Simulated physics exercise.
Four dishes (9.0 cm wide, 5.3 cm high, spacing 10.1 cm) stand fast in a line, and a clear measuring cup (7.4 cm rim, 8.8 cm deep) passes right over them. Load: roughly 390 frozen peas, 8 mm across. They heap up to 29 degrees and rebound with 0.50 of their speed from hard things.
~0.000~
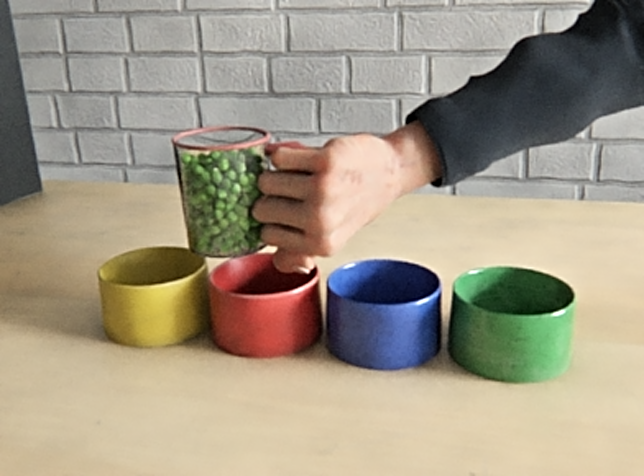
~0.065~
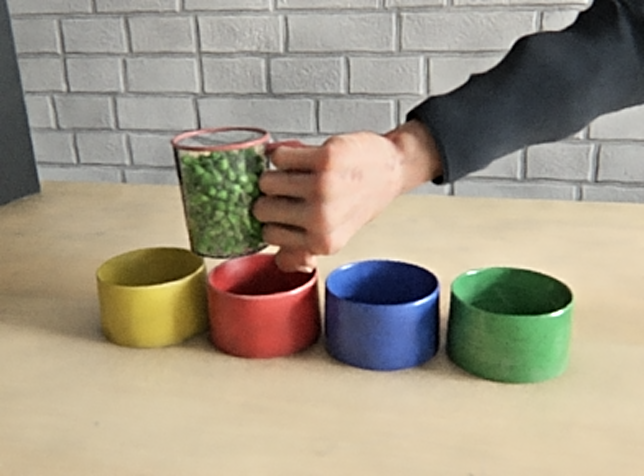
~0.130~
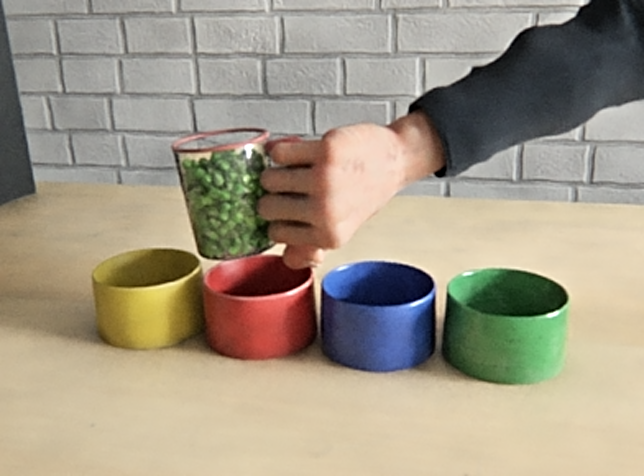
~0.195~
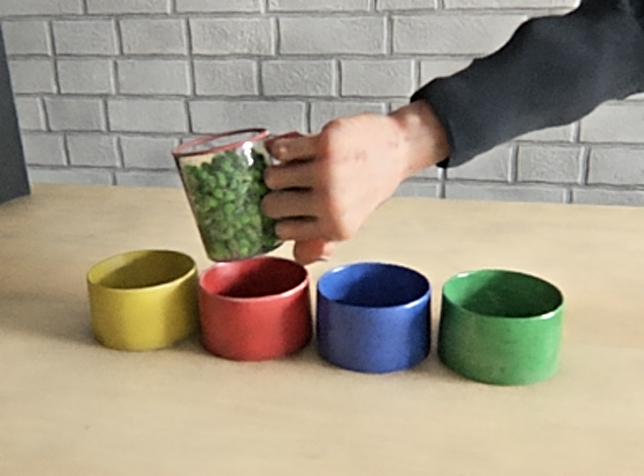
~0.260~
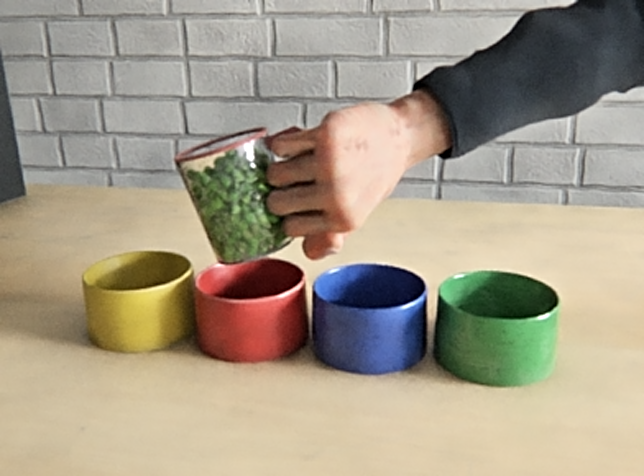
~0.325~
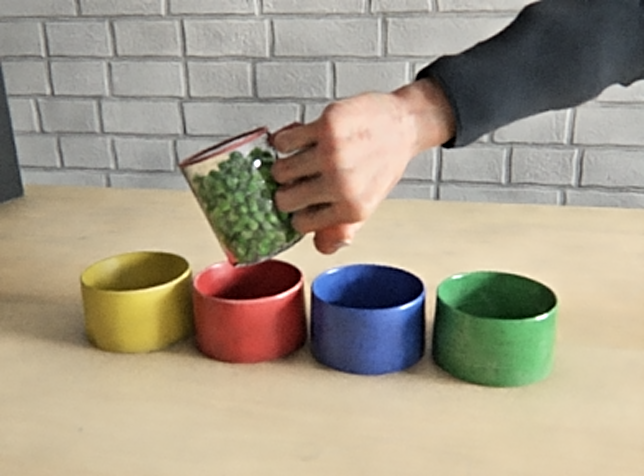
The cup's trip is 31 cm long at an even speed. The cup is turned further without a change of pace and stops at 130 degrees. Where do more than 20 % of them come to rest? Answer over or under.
Red under, blue over, green under, yellow under, counter under.
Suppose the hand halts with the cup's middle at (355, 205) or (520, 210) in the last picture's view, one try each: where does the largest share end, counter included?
Most goes to: Red; blue.
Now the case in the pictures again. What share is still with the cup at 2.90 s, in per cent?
Some 0 per cent of the load.
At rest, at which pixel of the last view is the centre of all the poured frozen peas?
Around (368, 320).
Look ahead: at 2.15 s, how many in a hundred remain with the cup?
About 0 per cent.
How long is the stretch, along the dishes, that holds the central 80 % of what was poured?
Roughly 6 cm.
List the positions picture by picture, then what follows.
The first frame shows cup at (225, 192), tilt 0 degrees, lip at (177, 137), moved 0.0 cm; middle of the pieces at (224, 205); yellow dish at (153, 266); red dish at (264, 273); blue dish at (384, 281); green dish at (513, 290).
The second frame shows cup at (226, 192), tilt 1 degrees, lip at (177, 138), moved 0.2 cm; middle of the pieces at (225, 205).
The third frame shows cup at (229, 194), tilt 6 degrees, lip at (177, 143), moved 0.8 cm; middle of the pieces at (229, 207).
The fourth frame shows cup at (234, 195), tilt 11 degrees, lip at (178, 150), moved 1.6 cm; middle of the pieces at (234, 209).
The fifth frame shows cup at (239, 197), tilt 16 degrees, lip at (179, 156), moved 2.4 cm; middle of the pieces at (241, 210).
The sixth frame shows cup at (246, 198), tilt 21 degrees, lip at (184, 162), moved 3.1 cm; middle of the pieces at (249, 211); yellow dish at (137, 271); red dish at (248, 278); blue dish at (368, 286); green dish at (496, 295). The cup turns about 80 degrees a second and travels 12 cm a second.
After 1.42 s, tilt 110 degrees; cup holds 70 %, red 5 %, blue 20 %.
After 2.15 s, tilt 130 degrees; cup holds 0 %, red 5 %, blue 85 %.
Then, at 2.90 s, tilt 130 degrees; cup holds 0 %, red 5 %, blue 85 %.
By 3.2 s all is still; red 5 %, blue 85 %, green 0 %, yellow 0 %, counter 10 %.
